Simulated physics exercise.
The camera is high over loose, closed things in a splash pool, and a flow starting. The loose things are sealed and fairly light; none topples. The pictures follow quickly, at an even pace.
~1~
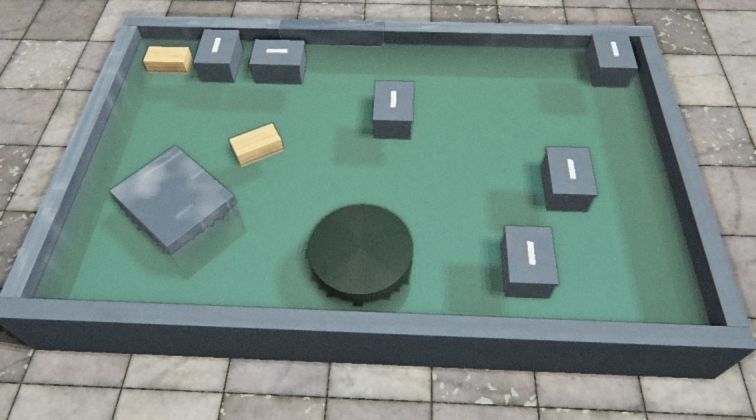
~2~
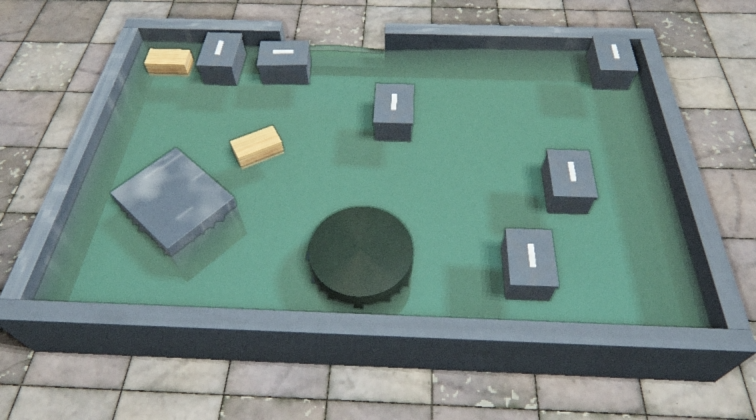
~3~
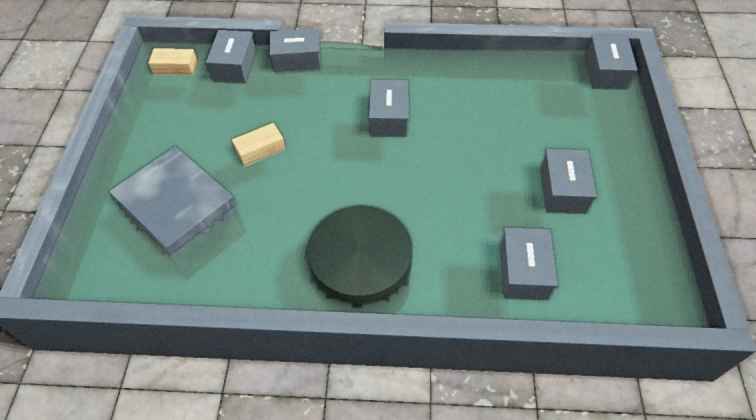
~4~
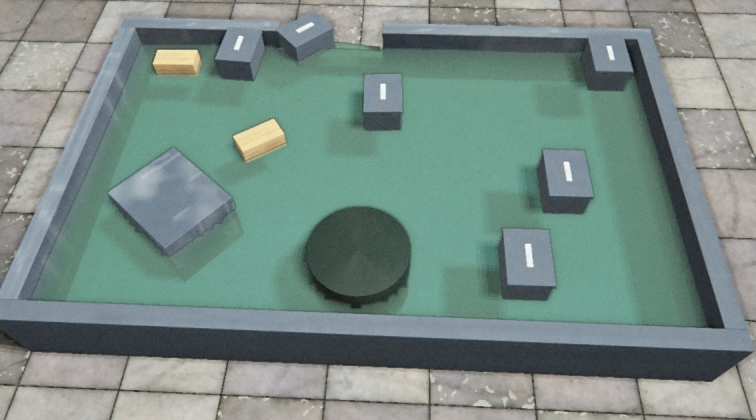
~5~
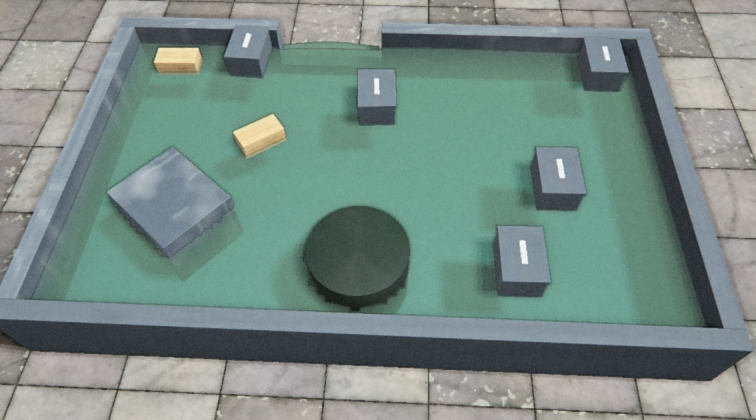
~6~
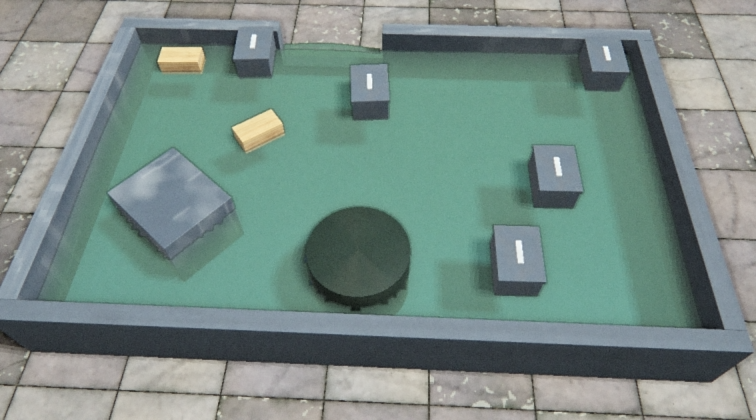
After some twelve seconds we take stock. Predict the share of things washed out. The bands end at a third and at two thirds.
Share: One to two thirds.
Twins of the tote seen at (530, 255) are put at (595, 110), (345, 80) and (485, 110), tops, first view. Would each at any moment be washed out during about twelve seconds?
In that order: Stays, carried outside, through.
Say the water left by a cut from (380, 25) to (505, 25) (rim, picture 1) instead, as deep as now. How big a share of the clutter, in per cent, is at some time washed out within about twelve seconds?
About 40 per cent.
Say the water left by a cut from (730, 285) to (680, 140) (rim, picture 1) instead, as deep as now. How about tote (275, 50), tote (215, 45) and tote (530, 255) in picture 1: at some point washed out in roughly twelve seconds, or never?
In that order: Left behind, left behind, gone.
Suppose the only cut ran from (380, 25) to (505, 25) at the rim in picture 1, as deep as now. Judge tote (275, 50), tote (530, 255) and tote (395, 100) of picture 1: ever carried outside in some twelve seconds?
One after the other: Carried outside, left behind, out.
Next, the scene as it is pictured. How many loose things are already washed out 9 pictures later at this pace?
It comes to 3.
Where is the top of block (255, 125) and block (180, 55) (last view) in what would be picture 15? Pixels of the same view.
At about (271, 94) and (209, 51).
A moment on, 1 of 8 are out; 7 afloat.
Next, 3 of 8 are out; 5 afloat.
Later, 3 of 8 are out; 5 afloat.
In the end, 5 of 8 are out; 3 afloat.
